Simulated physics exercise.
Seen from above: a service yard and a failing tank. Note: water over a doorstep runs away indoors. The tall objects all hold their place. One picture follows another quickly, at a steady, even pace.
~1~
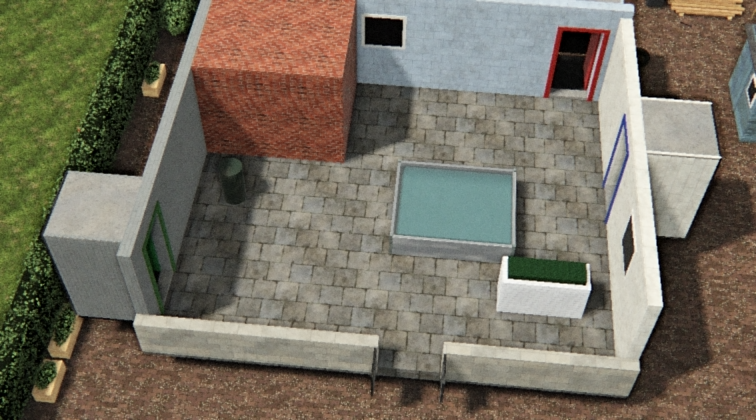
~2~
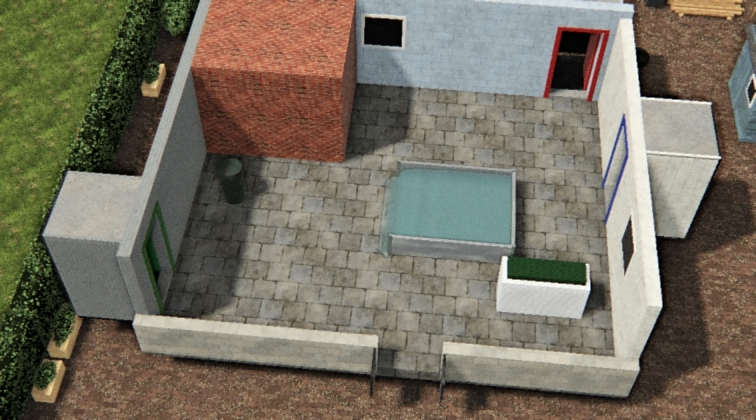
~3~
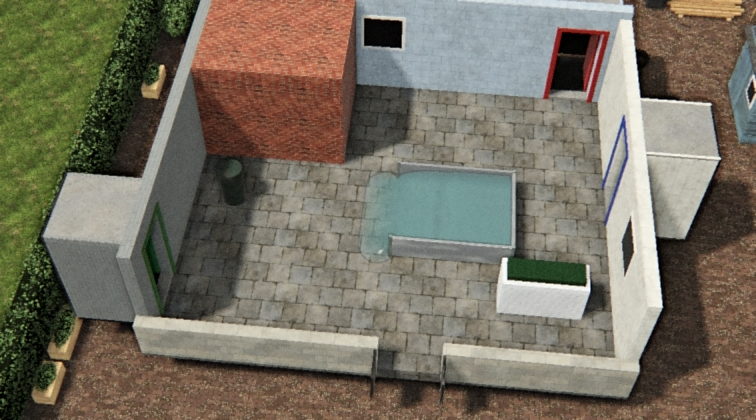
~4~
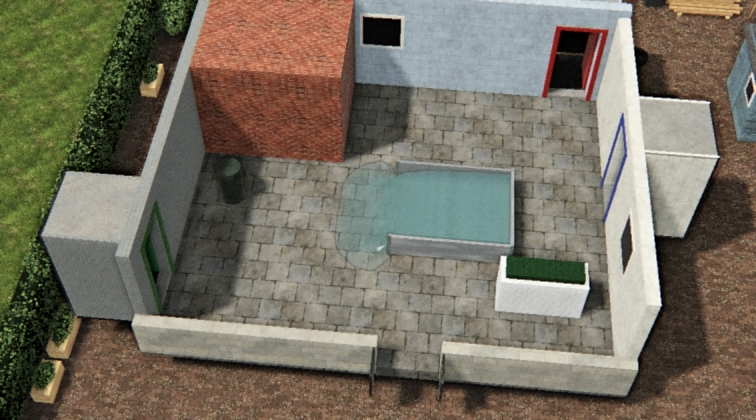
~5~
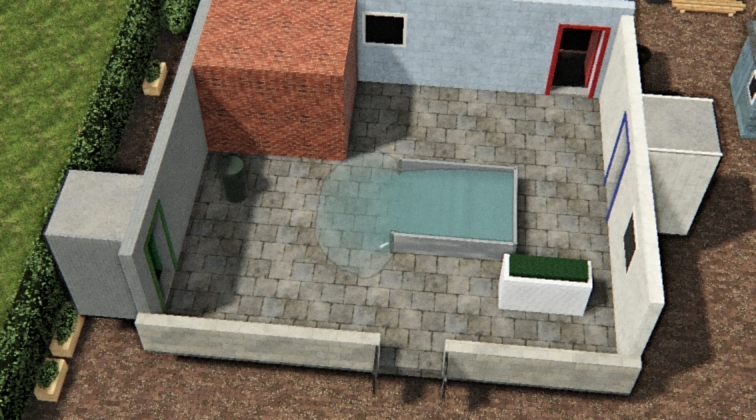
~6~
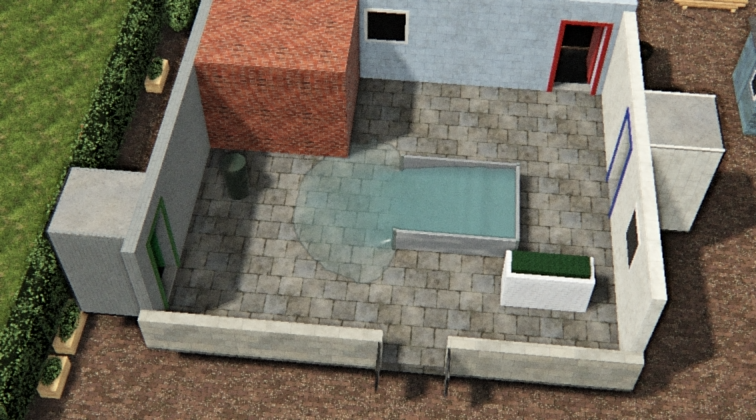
In the video, a walled paved yard with a brick block, a green bin and a white planter is seen from above as water pours from the left side of a rectangular tank and spreads leftward across the paving.
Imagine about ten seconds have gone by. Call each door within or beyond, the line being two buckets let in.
Blue door - within; green door - beyond; red door - within.
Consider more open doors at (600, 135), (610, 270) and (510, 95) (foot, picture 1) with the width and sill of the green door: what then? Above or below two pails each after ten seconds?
Stays within it; stays within it; stays within it.
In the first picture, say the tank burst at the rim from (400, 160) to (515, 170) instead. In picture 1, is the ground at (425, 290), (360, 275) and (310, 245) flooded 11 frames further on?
The first spot is spared, the second spared, the third spared.
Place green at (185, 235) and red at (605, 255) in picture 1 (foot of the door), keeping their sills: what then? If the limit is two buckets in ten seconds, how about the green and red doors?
Checking each in order, the green door spills past the mark, and the red door never reaches the limit.
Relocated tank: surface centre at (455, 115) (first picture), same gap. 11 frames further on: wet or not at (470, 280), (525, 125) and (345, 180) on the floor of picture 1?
Point by point: Still bare; still bare; swamped.
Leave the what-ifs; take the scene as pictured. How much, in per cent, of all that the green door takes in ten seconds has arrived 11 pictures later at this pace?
Some 0 in a hundred.
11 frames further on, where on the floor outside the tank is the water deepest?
Check roughly (219, 151).
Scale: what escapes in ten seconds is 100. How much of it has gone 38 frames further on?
About 45 per cent.
A moment on, water covers 25 % of the floor; the blue door not reached, the green door not reached, the red door not reached.
Next, water covers 35 % of the floor; the blue door not reached, the green door not reached, the red door not reached.
Then, water covers 40 % of the floor; the blue door not reached, the green door under two buckets in, the red door not reached.
Later, water covers 50 % of the floor; the blue door not reached, the green door over two buckets in, the red door not reached.
In the end, water covers 75 % of the floor; the blue door not reached, the green door far over two buckets in, the red door not reached.
